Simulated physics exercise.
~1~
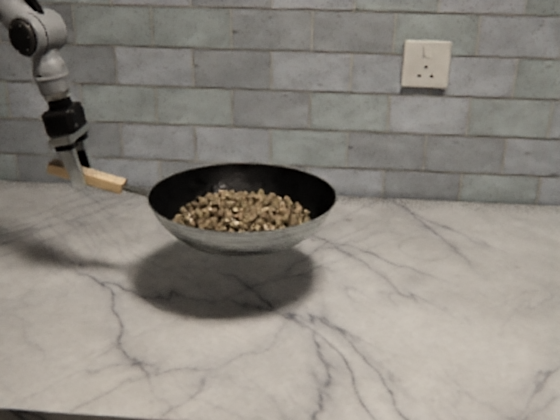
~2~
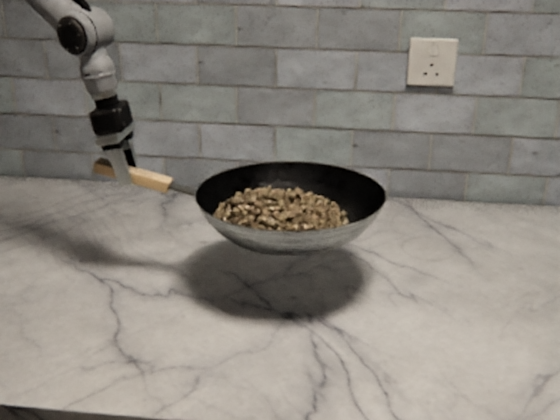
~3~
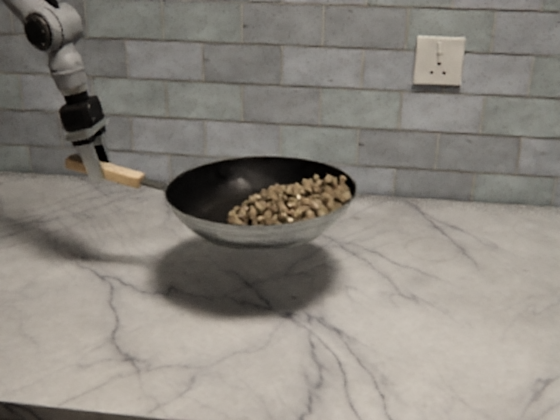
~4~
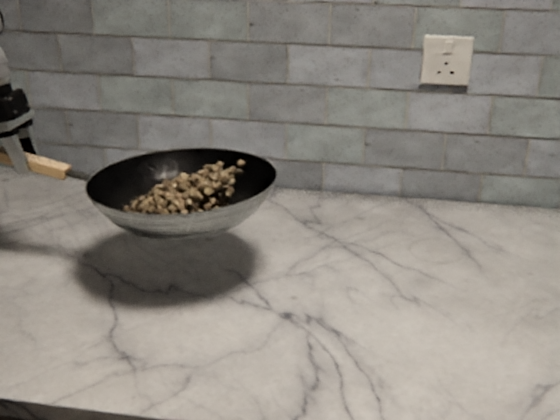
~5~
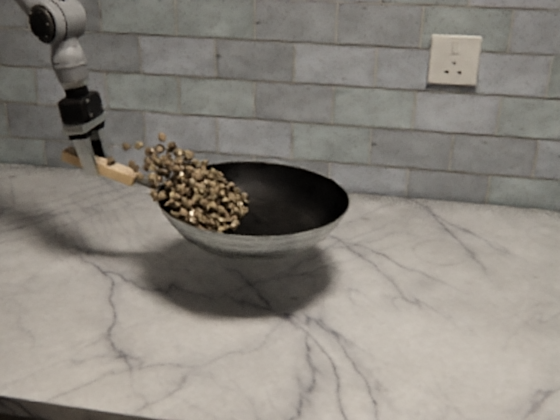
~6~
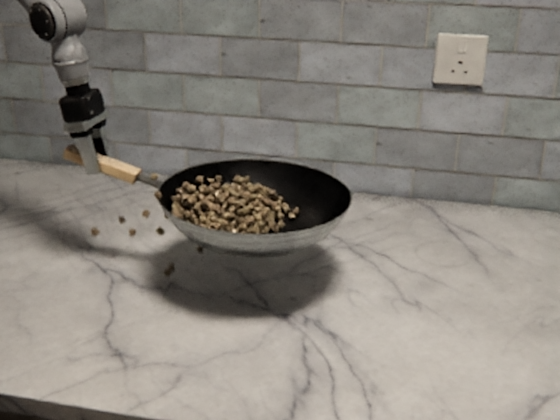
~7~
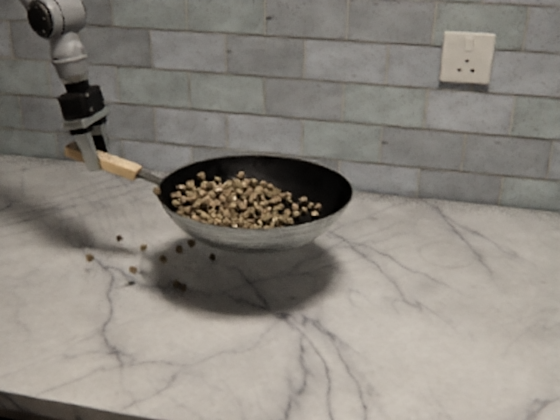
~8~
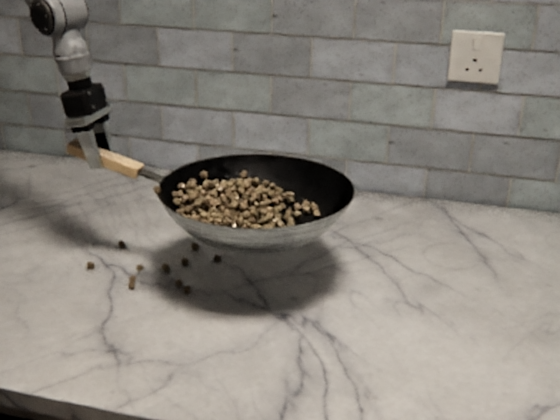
We see a robot arm holding a frying pan of small brown pebbles above a marble surface, moving it right, then left, then right again; the pebbles surge toward the handle and a few spill, ending scattered on the surface while most settle in the pan.
